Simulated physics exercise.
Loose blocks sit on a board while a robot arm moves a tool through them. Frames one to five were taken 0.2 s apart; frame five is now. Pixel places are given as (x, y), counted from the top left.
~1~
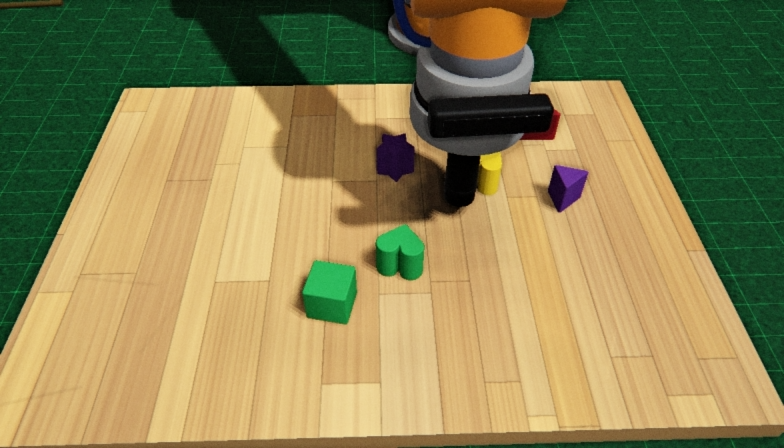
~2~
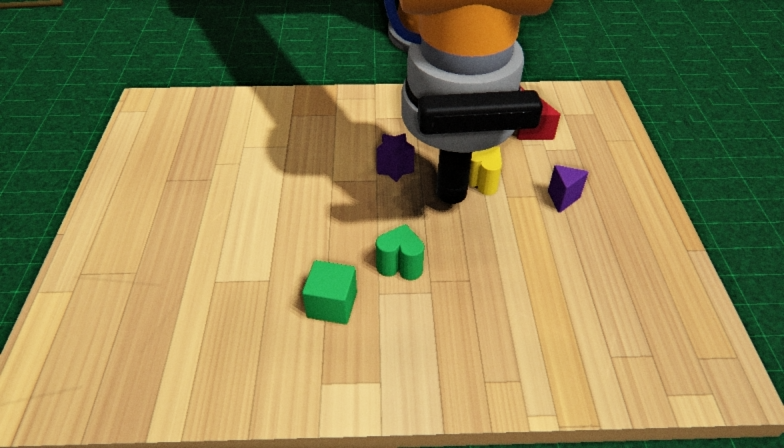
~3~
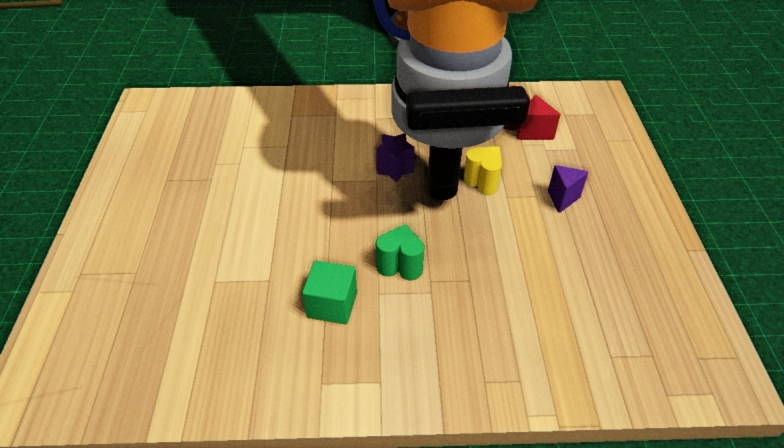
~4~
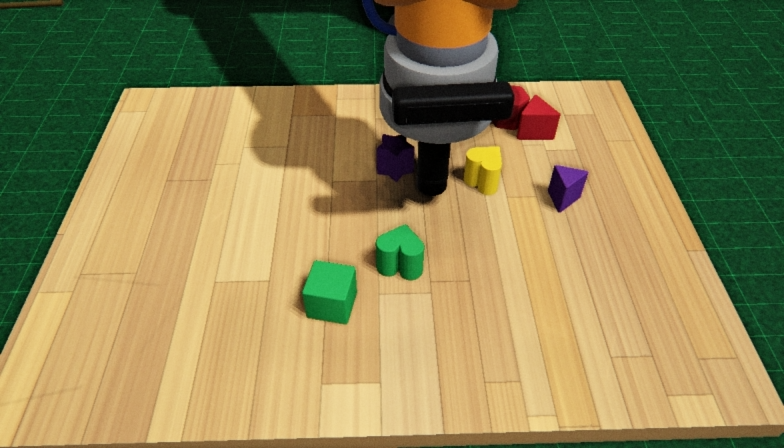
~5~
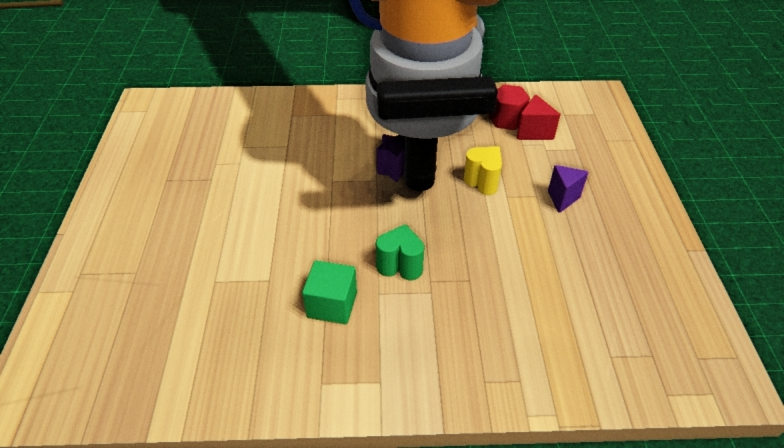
On a wooden board, a robot arm moves its black tool left past several still blocks.
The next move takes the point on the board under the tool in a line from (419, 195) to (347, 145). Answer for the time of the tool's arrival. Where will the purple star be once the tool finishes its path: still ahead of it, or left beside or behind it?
My guess is it ends up beside or behind the tool.
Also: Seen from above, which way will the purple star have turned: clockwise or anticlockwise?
Short answer: Clockwise.
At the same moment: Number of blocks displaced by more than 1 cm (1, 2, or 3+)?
There will be one block displaced.
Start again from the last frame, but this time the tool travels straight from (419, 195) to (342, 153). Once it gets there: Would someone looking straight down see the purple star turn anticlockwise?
No, it doesn't check out.
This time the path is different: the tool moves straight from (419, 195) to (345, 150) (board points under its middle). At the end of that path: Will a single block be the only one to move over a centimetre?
Final answer: Yes.
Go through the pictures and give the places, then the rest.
The first picture shows lower end of the tool at (459, 197), tops of blocks, purple star at (395, 143), yellow heart block at (487, 156).
The second picture shows tool at (451, 194), blocks as before.
The third picture shows tool at (442, 191), blocks as before.
The fourth picture shows tool at (432, 187), blocks as before.
The fifth picture shows tool at (420, 182), purple star at (395, 143), yellow heart block at (487, 156).
What follows on the original path. One third of the way, tool at (394, 165); purple star at (385, 135), turned 20° clockwise.
Two thirds of the way, tool at (369, 148); purple star at (368, 118), turned 35° clockwise.
At the end, tool at (347, 132); purple star at (360, 106), turned 70° clockwise; yellow heart block not moved.
